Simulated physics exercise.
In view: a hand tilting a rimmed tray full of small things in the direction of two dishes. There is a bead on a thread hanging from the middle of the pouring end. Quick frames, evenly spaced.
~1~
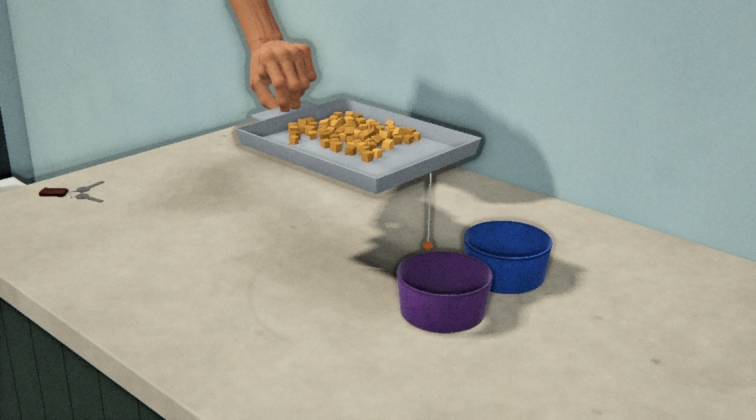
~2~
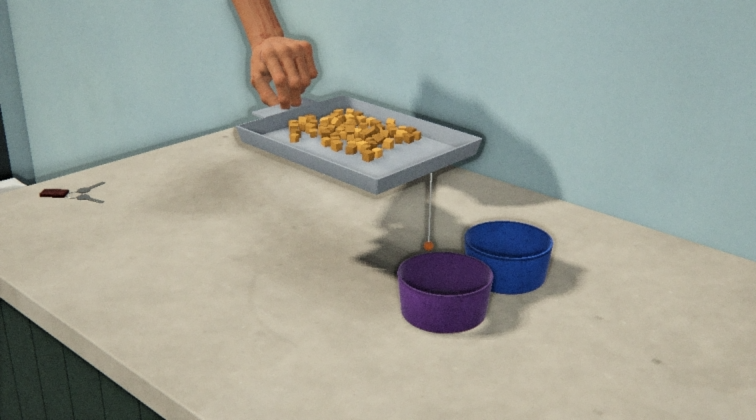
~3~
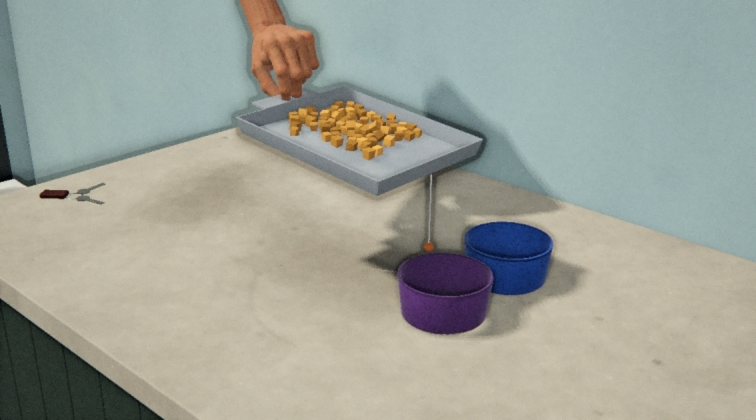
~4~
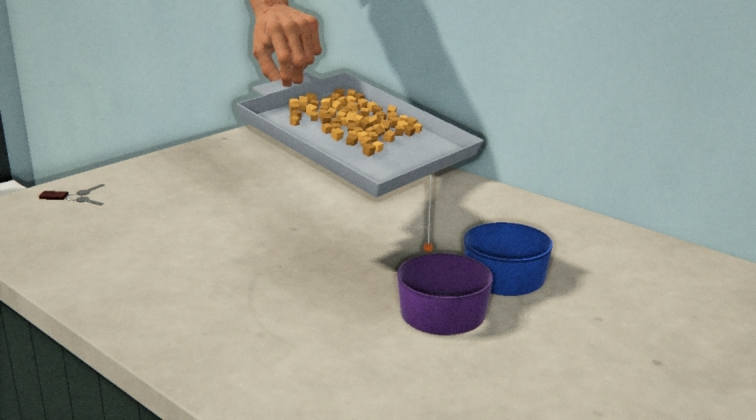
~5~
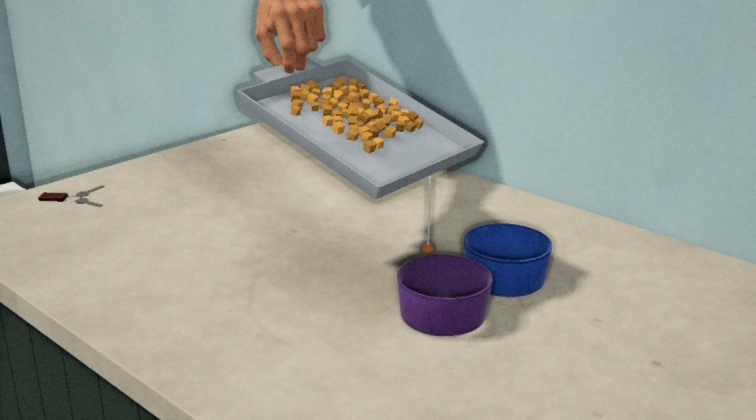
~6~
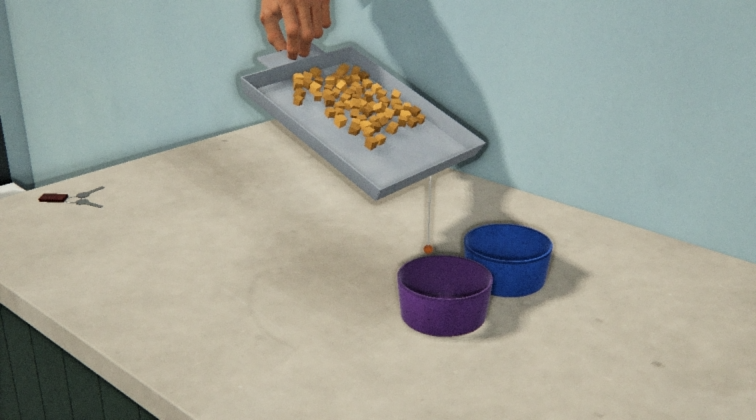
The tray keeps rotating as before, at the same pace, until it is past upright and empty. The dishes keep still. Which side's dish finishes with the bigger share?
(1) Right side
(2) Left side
Left side (2).
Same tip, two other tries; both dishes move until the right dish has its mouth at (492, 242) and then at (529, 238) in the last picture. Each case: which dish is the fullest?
With the dishes at the first place it's the left-side dish, and at the second it's the left-side dish.
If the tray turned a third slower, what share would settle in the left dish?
Result: About 50 per cent.
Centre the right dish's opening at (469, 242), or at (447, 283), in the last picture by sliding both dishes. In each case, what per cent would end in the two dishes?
Close to 20 in a hundred, followed by close to 60 in a hundred.
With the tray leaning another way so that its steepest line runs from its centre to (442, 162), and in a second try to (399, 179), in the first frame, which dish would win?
Case one: The dish to the right. Case two: The dish to the left.
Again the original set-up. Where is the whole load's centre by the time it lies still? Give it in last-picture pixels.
Close to (463, 316), more or less.
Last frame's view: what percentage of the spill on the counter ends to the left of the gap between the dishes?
Estimate: About 30 percent.
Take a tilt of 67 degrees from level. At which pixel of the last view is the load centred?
About (430, 166).
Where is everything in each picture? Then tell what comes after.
The first frame shows corners of the pouring end at (376, 176) and (476, 138), level; middle of the load at (351, 132), croutons; left dish at (481, 305); right dish at (543, 268); bead on its thread at (428, 245).
The second frame shows corners of the pouring end at (377, 177) and (476, 138), level; middle of the load at (352, 130).
The third frame shows corners of the pouring end at (378, 179) and (477, 139), tipped barely, level across its low end; middle of the load at (352, 125).
The fourth frame shows corners of the pouring end at (378, 181) and (478, 140), tipped a little, level across its low end; middle of the load at (352, 116).
The fifth frame shows corners of the pouring end at (379, 184) and (478, 141), tipped clearly, level across its low end; middle of the load at (354, 108).
The sixth frame shows corners of the pouring end at (380, 186) and (480, 141), tipped clearly, level across its low end; middle of the load at (356, 99); left dish at (482, 309); right dish at (543, 271).
Soon after the last picture, tray tipped steeply; most on the tray; a small part in the air.
A little later, tray tipped past a quarter turn; about half on the tray; about a quarter in the left dish; a stray few in the right dish; about a quarter outside both; a small part in the air.
Later still, tray tipped past a quarter turn; about half in the left dish; a stray few in the right dish; about half outside both.
At rest, tray tipped past a quarter turn; about half in the left dish; a stray few in the right dish; about half outside both.
